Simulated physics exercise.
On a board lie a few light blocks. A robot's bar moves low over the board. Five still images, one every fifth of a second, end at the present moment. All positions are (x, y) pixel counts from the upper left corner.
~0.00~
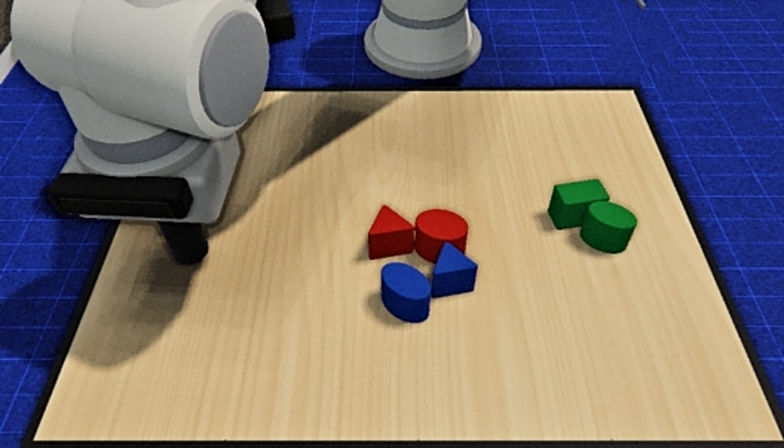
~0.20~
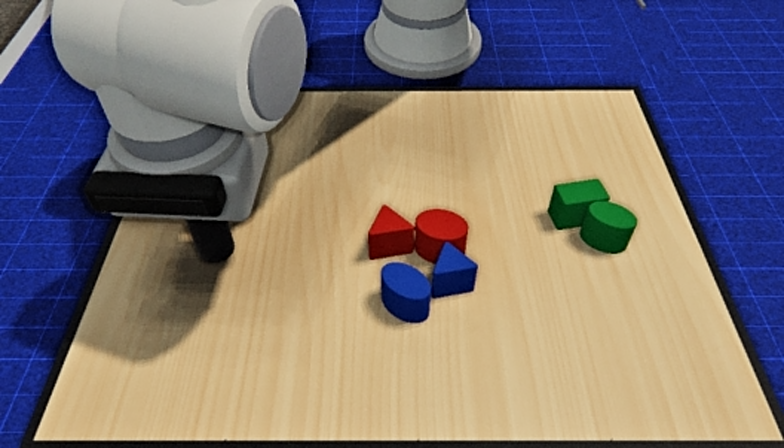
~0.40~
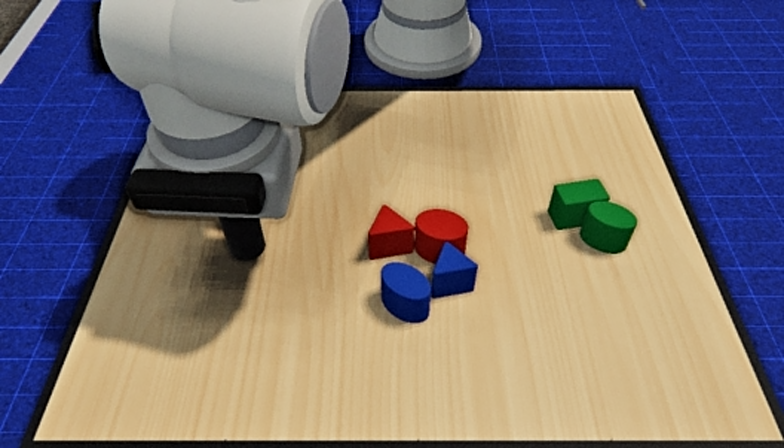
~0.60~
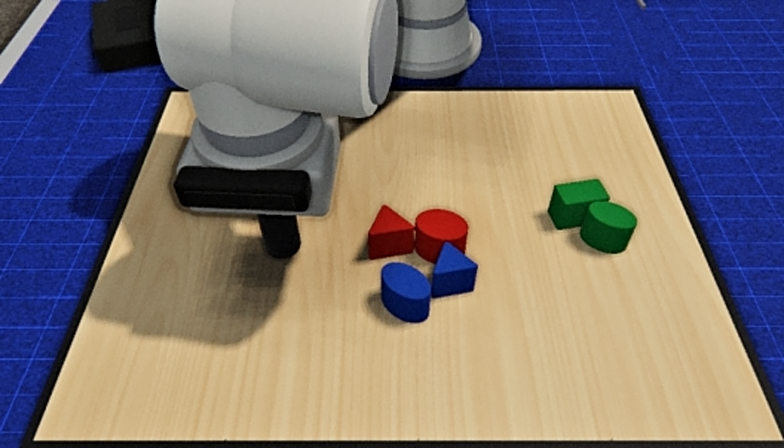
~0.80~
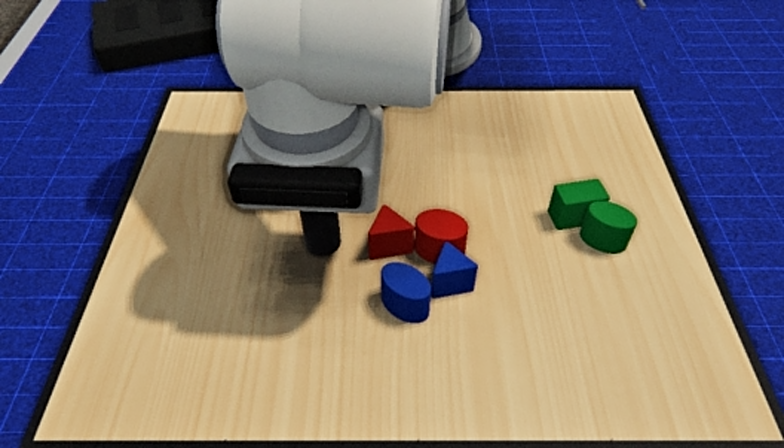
In this clip, a robot arm with a dark bar moves steadily rightward, low over a wooden board, nearing a cluster of red and blue blocks, while these and two green blocks farther right stay still.
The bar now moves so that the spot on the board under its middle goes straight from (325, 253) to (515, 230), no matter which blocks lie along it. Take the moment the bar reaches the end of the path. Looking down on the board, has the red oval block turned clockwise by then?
Yes
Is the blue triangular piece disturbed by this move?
The block stays on its spot.
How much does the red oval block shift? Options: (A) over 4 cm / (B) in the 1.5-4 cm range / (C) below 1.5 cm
Choice A: Over 4 cm.
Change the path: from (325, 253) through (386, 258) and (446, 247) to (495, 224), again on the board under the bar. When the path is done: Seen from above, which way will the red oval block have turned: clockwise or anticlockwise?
Turns clockwise.
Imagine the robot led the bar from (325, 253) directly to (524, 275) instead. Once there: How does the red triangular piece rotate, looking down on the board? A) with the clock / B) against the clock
I choose B.
The first path, step by step. One third of the way, bar (390, 235); red triangular piece (421, 212), turned 30° anticlockwise; red oval block (470, 217), turned 35° clockwise.
Two thirds of the way, bar (454, 227); red triangular piece (468, 190), turned 65° anticlockwise; red oval block (499, 210), turned 110° clockwise.
At the end, bar (517, 219); red triangular piece (483, 185), turned 120° anticlockwise; red oval block (562, 204), turned 120° clockwise; blue triangular piece still; green oblong (601, 186), turned 15° anticlockwise.
